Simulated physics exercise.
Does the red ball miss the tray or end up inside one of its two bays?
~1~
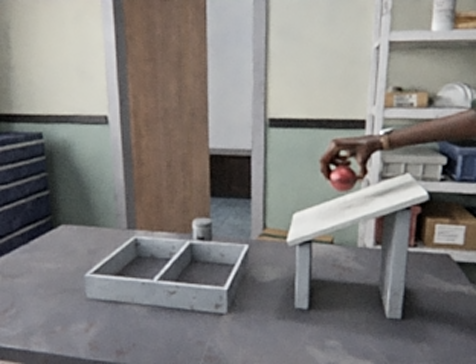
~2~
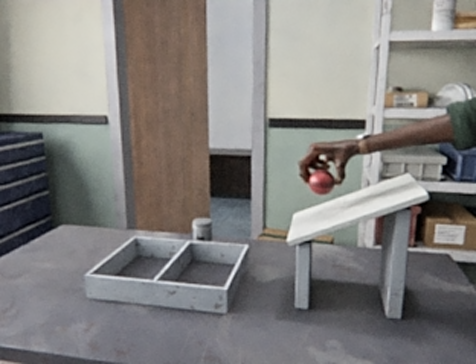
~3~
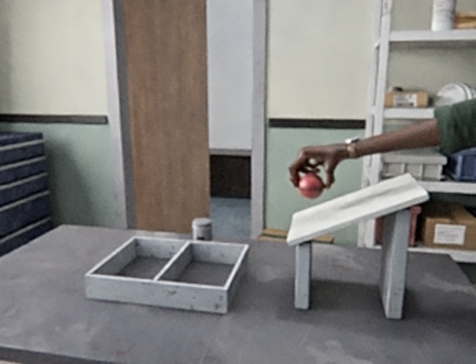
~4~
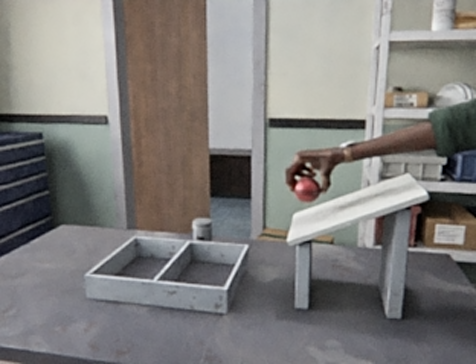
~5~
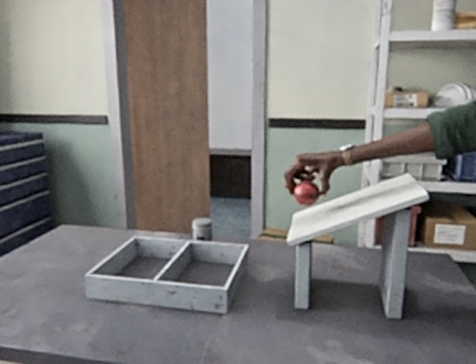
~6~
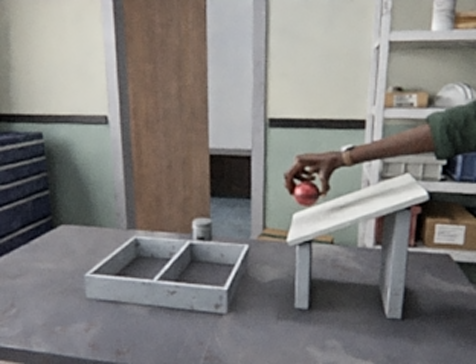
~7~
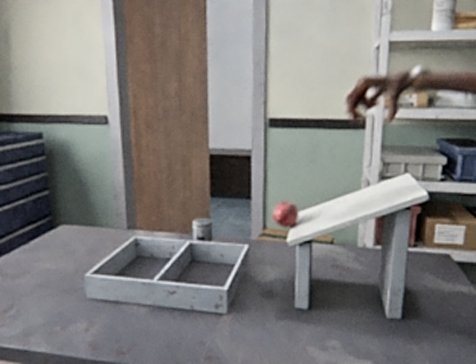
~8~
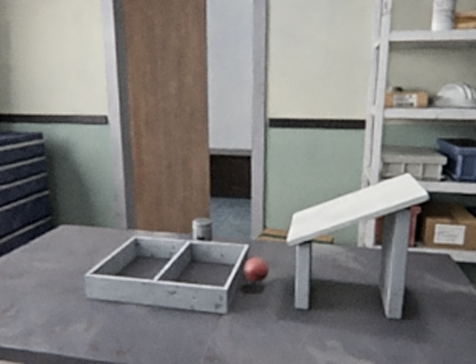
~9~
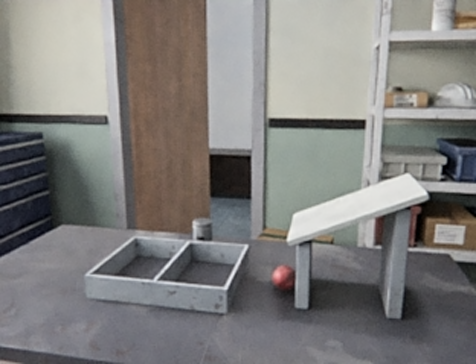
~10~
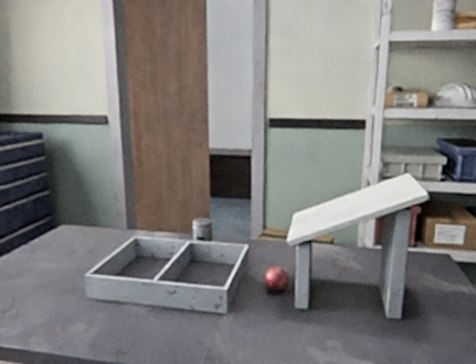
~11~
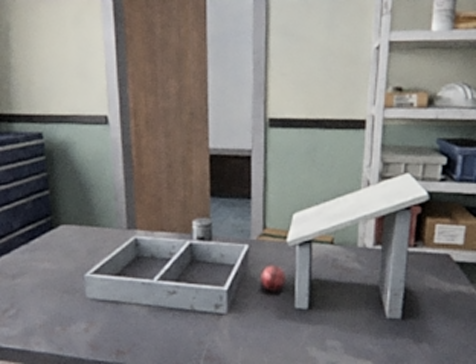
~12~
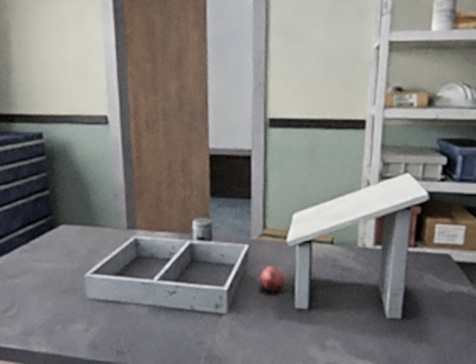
The red ball misses the tray. It comes to rest on the table between the tray and the slanted board.
